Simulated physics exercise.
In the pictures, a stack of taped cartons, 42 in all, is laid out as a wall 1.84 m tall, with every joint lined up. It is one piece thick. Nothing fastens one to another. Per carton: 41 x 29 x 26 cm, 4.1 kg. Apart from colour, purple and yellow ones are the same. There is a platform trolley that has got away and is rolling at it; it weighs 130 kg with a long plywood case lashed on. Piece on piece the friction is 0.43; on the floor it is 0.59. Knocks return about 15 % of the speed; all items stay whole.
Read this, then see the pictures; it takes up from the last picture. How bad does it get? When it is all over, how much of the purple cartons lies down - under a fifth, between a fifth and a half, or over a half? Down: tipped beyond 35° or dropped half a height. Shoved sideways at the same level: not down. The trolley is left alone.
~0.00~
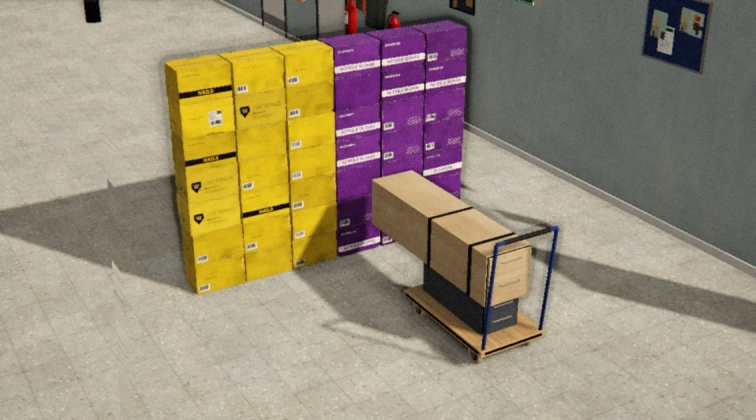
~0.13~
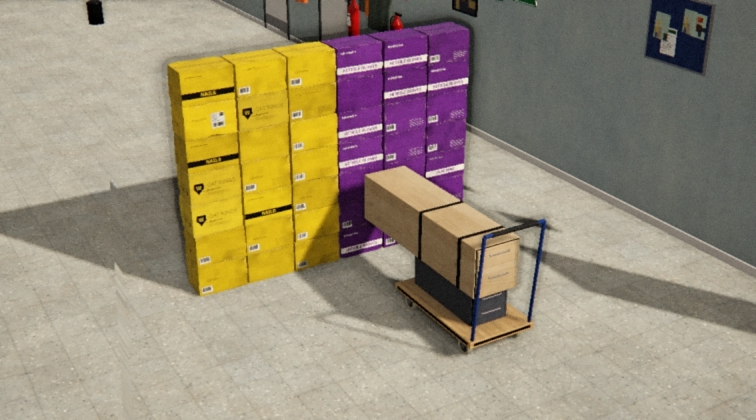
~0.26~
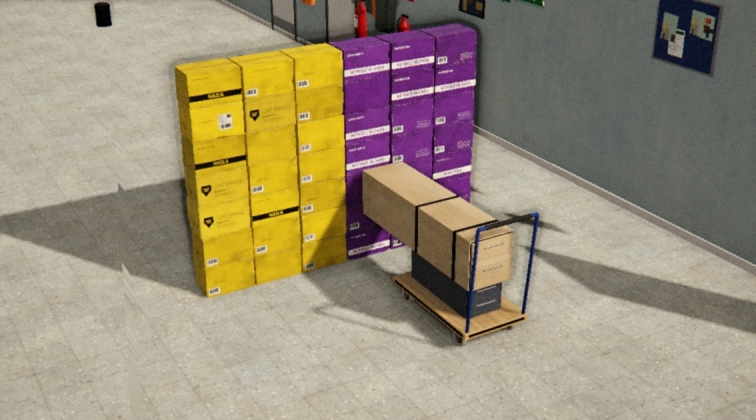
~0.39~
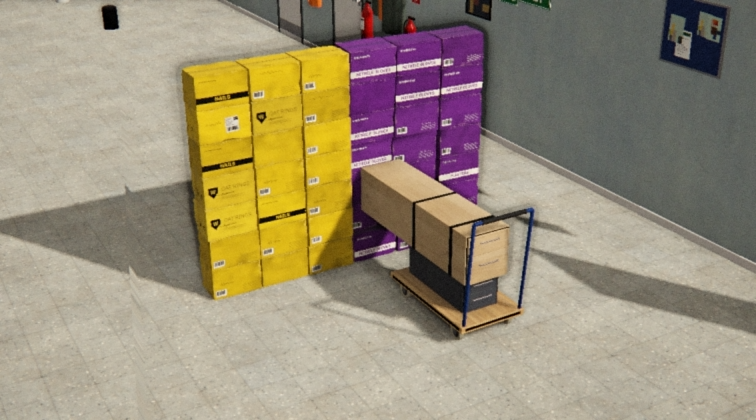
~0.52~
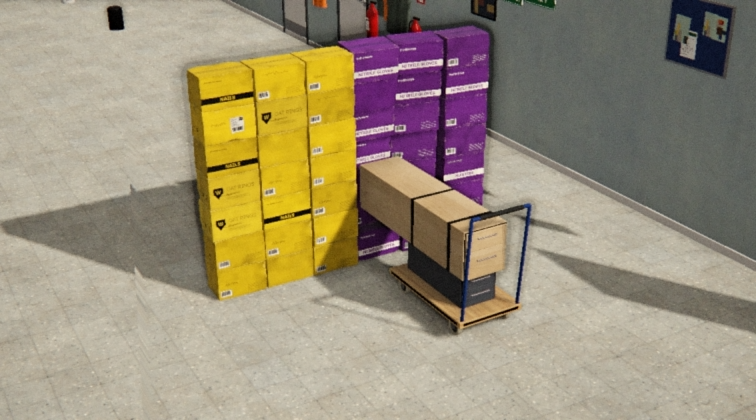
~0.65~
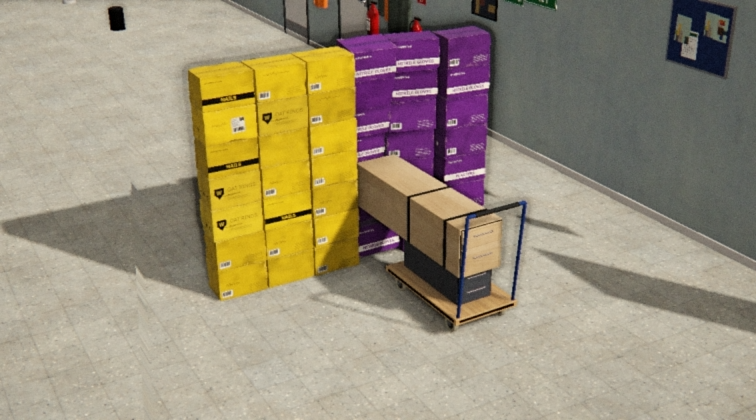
Down at the end: Over a half.
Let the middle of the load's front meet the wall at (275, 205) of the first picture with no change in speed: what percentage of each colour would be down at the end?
Purple 0 %, yellow 60 %.
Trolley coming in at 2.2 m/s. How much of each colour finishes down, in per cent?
Purple 60%, yellow 0%.
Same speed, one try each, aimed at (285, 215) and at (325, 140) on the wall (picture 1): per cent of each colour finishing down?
First try then second: Purple 0 and 20, yellow 60 and 30 per cent.
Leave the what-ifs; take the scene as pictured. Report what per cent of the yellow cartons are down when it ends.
For yellow, it's 0%.
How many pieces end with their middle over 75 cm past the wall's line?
Roughly 8.
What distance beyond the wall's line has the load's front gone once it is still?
It ends up roughly 40 cm beyond.
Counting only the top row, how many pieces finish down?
The number is 2.
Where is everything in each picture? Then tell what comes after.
In the first picture (each place is the centre of the face we see best; the camera pans a little), load (375, 196) 37 cm short of the wall; top purple carton (404, 53); top yellow carton (259, 76); all as stacked.
The second picture shows load (368, 190) 21 cm short of the wall; top purple carton (406, 54).
The third picture shows load (366, 186) 59 mm short of the wall; top purple carton (413, 56).
The fourth picture shows load (364, 183) 7 cm into the wall's line; top purple carton (419, 58); steepest lean 3°, the carton at (374, 66); 9 have shifted.
The fifth picture shows load (363, 180) 16 cm into the wall's line; top purple carton (420, 58) moved 34 mm; steepest lean 6°, the carton at (376, 66); 13 have shifted.
The sixth picture shows load (360, 178) 22 cm into the wall's line; top purple carton (416, 56) moved 11 cm; top yellow carton (282, 83); 13 have shifted.
By 0.86 s, load 30 cm past the wall's line, still rolling; none of the 21 purple cartons down (0 of 42 in all colours); top purple carton tilted 6°.
By 1.14 s, load 37 cm past the wall's line, still rolling; 7 of the 21 purple cartons down (7 of 42 in all colours); top purple carton tilted 18°.
By 1.48 s, load 41 cm past the wall's line, still rolling; 13 of the 21 purple cartons down (13 of 42 in all colours); top purple carton tilted 53°, 53 cm lower.
By 1.88 s, load 42 cm past the wall's line, stopped; 13 of the 21 purple cartons down (13 of 42 in all colours); top purple carton on its side.
When it is over (3.4 s), load 42 cm past the wall's line, stopped; 13 of the 21 purple cartons down (13 of 42 in all colours); top purple carton on its side; top yellow carton unmoved. That is 62 per cent. In pixels of the last frame, middles, top purple carton near (327, 127), top yellow carton near (274, 78).
